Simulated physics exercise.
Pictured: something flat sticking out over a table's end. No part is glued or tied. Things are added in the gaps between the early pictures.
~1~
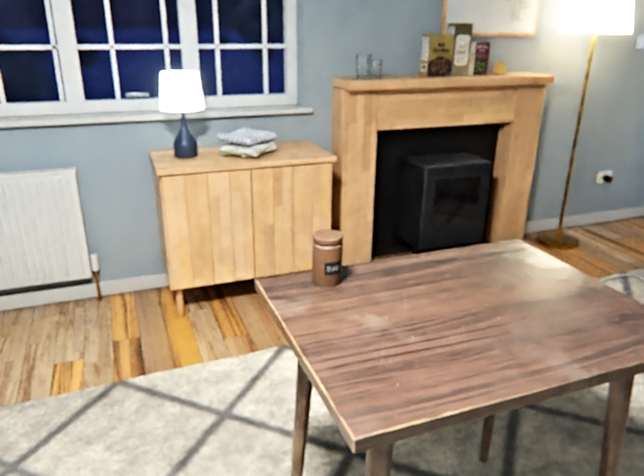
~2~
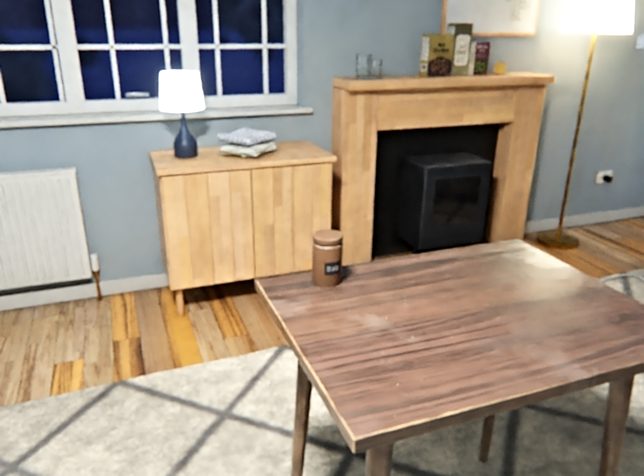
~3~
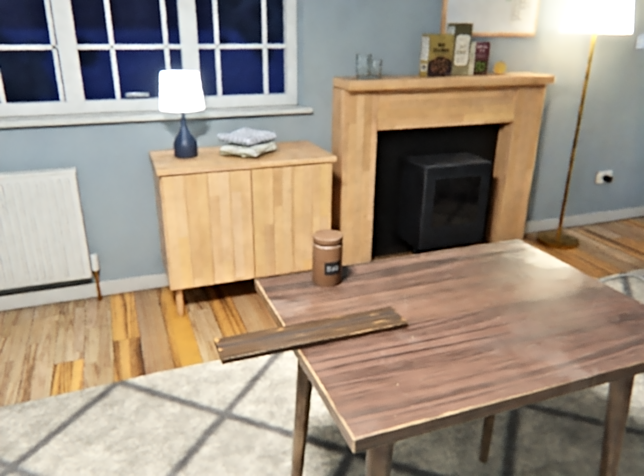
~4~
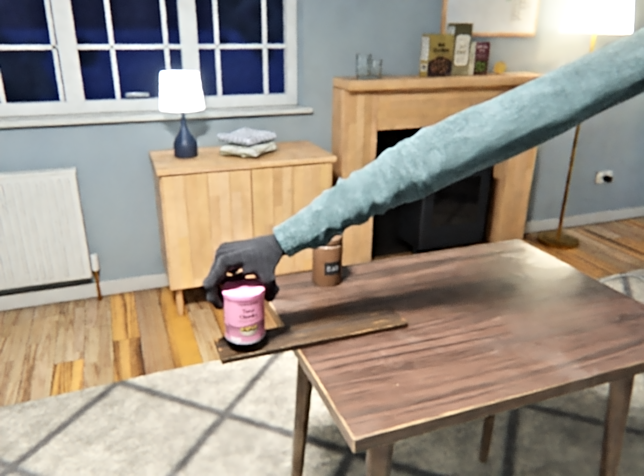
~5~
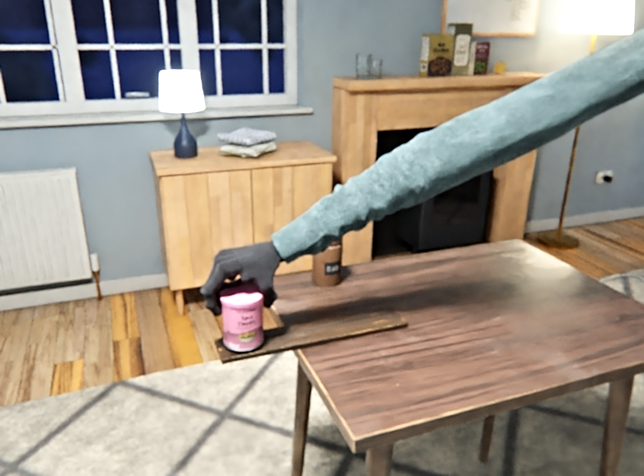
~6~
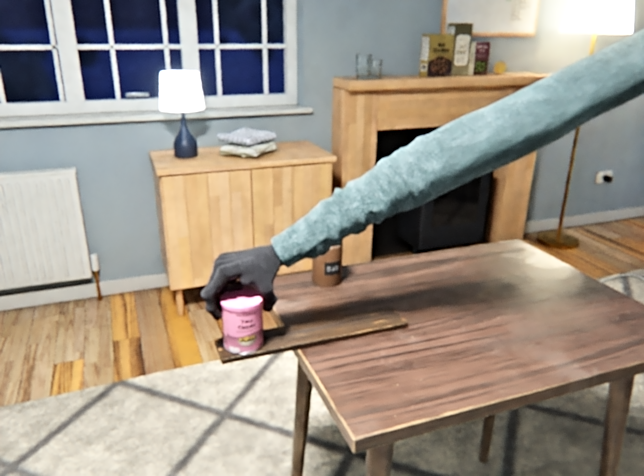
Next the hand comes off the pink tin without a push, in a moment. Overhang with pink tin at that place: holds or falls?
Looks to me like it loses the fight and drops.
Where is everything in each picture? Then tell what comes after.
The last thing is not in view yet, in the first frame.
The last thing is not in view yet, in the second frame.
The last thing is not in view yet; black board (314, 333), in the third frame.
Coming down; pink tin (244, 311); black board (314, 333), in the fourth frame.
Coming down; pink tin (243, 317); black board (314, 333), in the fifth frame.
Set down, still held; pink tin (243, 321); black board (314, 333), in the sixth frame.
Then, 0.50 s on from there, pink tin now down on the floor or falling; black board on its side.
Then, 0.60 s on from there, black board now down on the floor or falling.
Then, 0.80 s on from there, things are still on the move.
In the end, down on the floor or falling, pink tin and black board; brown jar unmoved. The board goes over.
